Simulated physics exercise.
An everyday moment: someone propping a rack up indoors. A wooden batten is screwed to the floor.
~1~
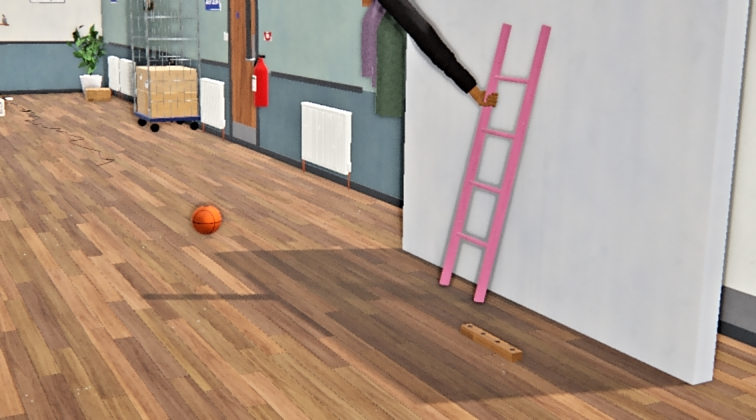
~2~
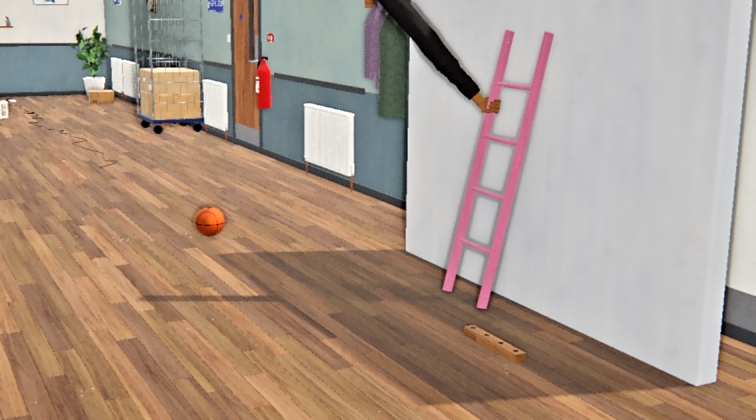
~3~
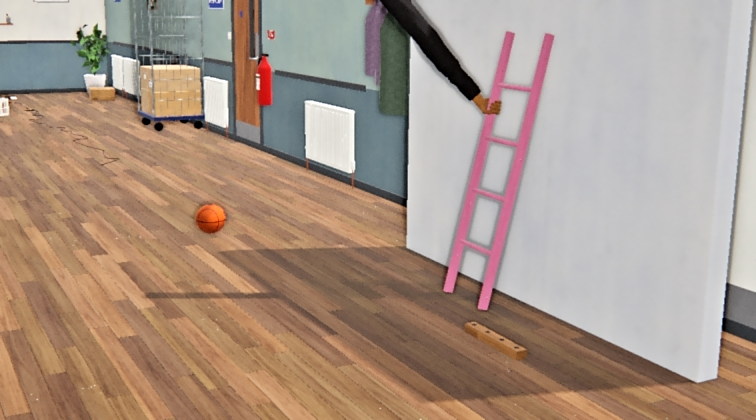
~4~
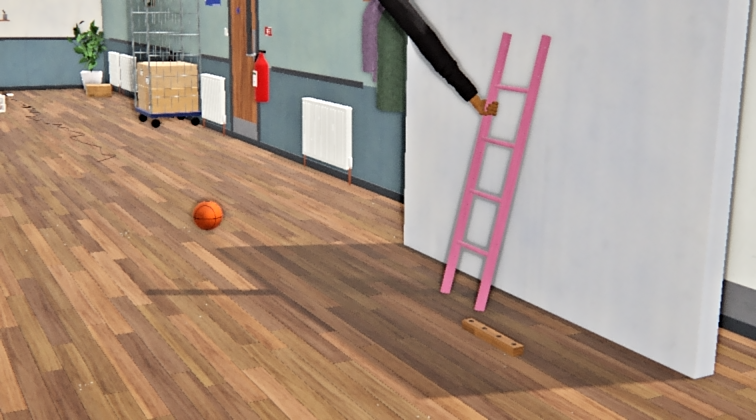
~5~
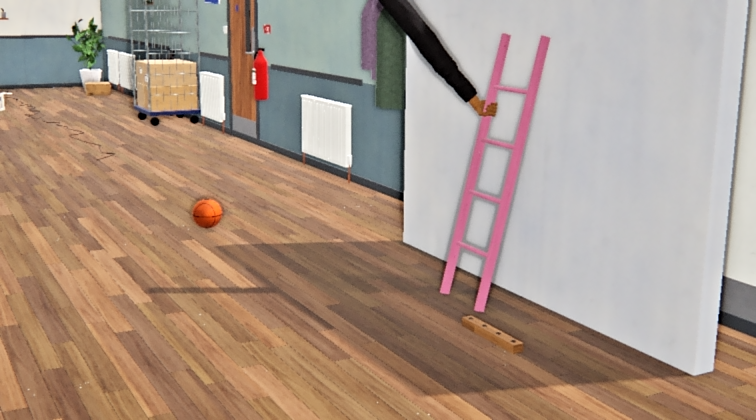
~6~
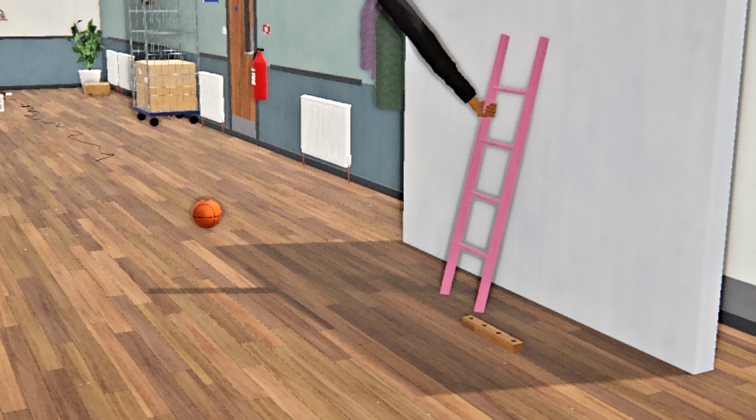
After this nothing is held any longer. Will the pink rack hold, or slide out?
As it turns out, the pink rack remains leaning.
Then, 0.26 s after the last picture, pink rack at rest near (493, 172).
At rest, the pink rack stays up, near (493, 172).
